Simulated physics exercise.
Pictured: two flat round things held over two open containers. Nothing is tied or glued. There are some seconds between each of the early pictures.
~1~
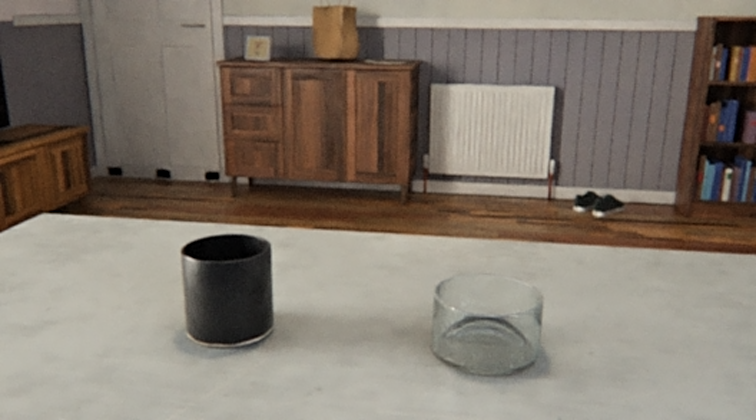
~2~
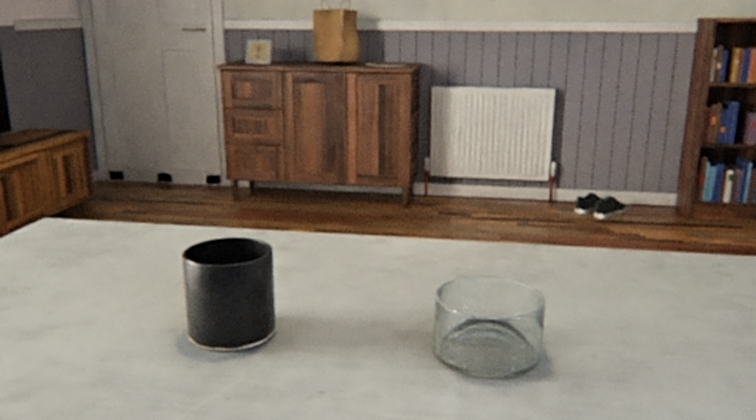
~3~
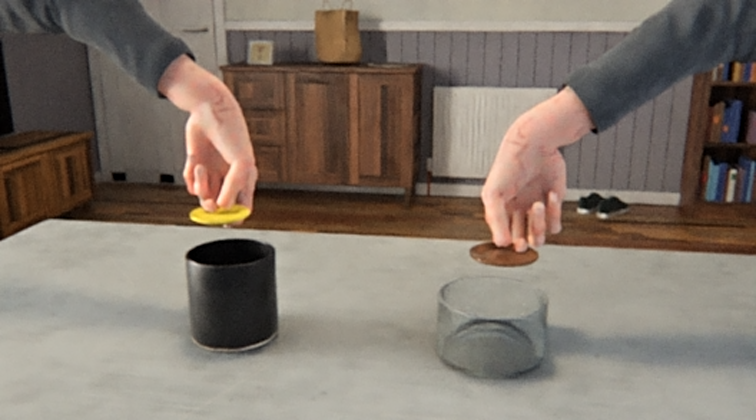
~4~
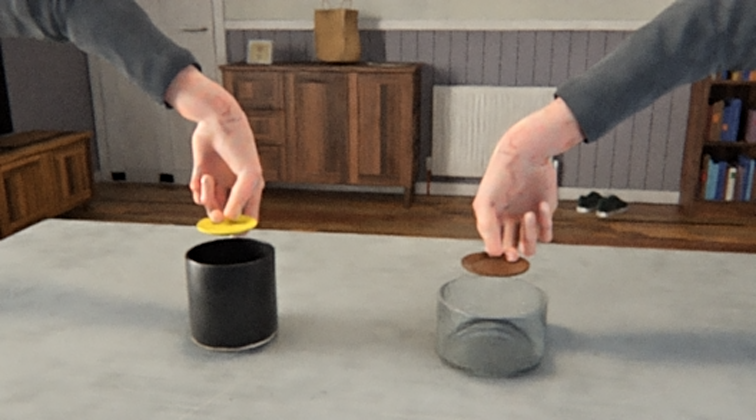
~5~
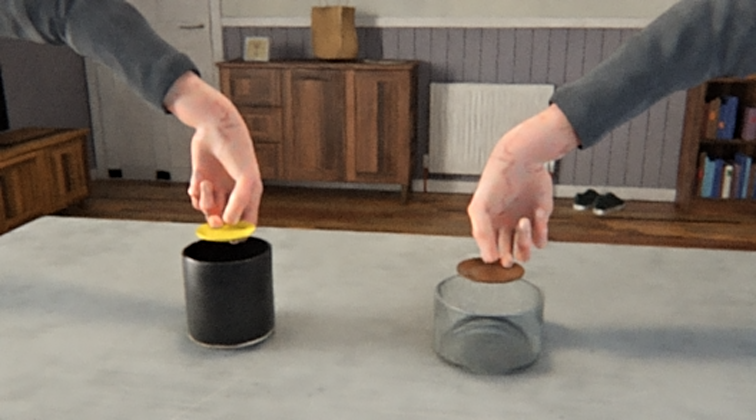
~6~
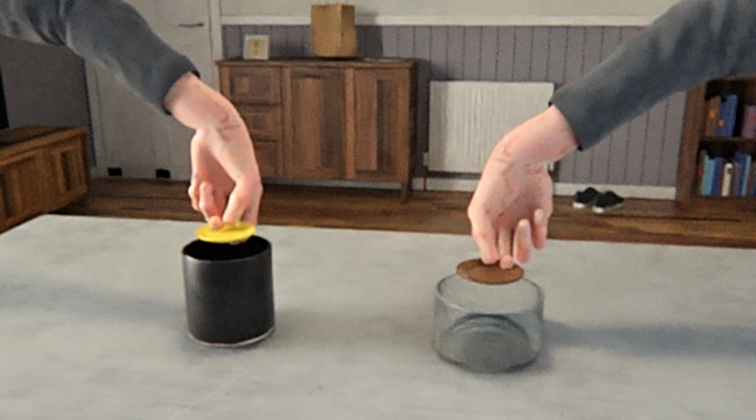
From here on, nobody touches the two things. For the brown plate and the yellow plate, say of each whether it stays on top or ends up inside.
The brown plate ends up inside, the yellow plate ends up inside.
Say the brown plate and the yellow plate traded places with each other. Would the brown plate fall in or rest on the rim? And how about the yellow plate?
For the brown plate, it drops in; for the yellow plate, it drops in.
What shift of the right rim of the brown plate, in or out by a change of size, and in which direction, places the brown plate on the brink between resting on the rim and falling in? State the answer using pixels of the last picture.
Shift: 20 px, rightward.
Then, 0.16 s after the last picture, brown plate falling near (487, 330); yellow plate falling near (230, 289).
At rest, the brown plate drops inside, near (487, 339); the yellow plate drops inside, near (232, 320).
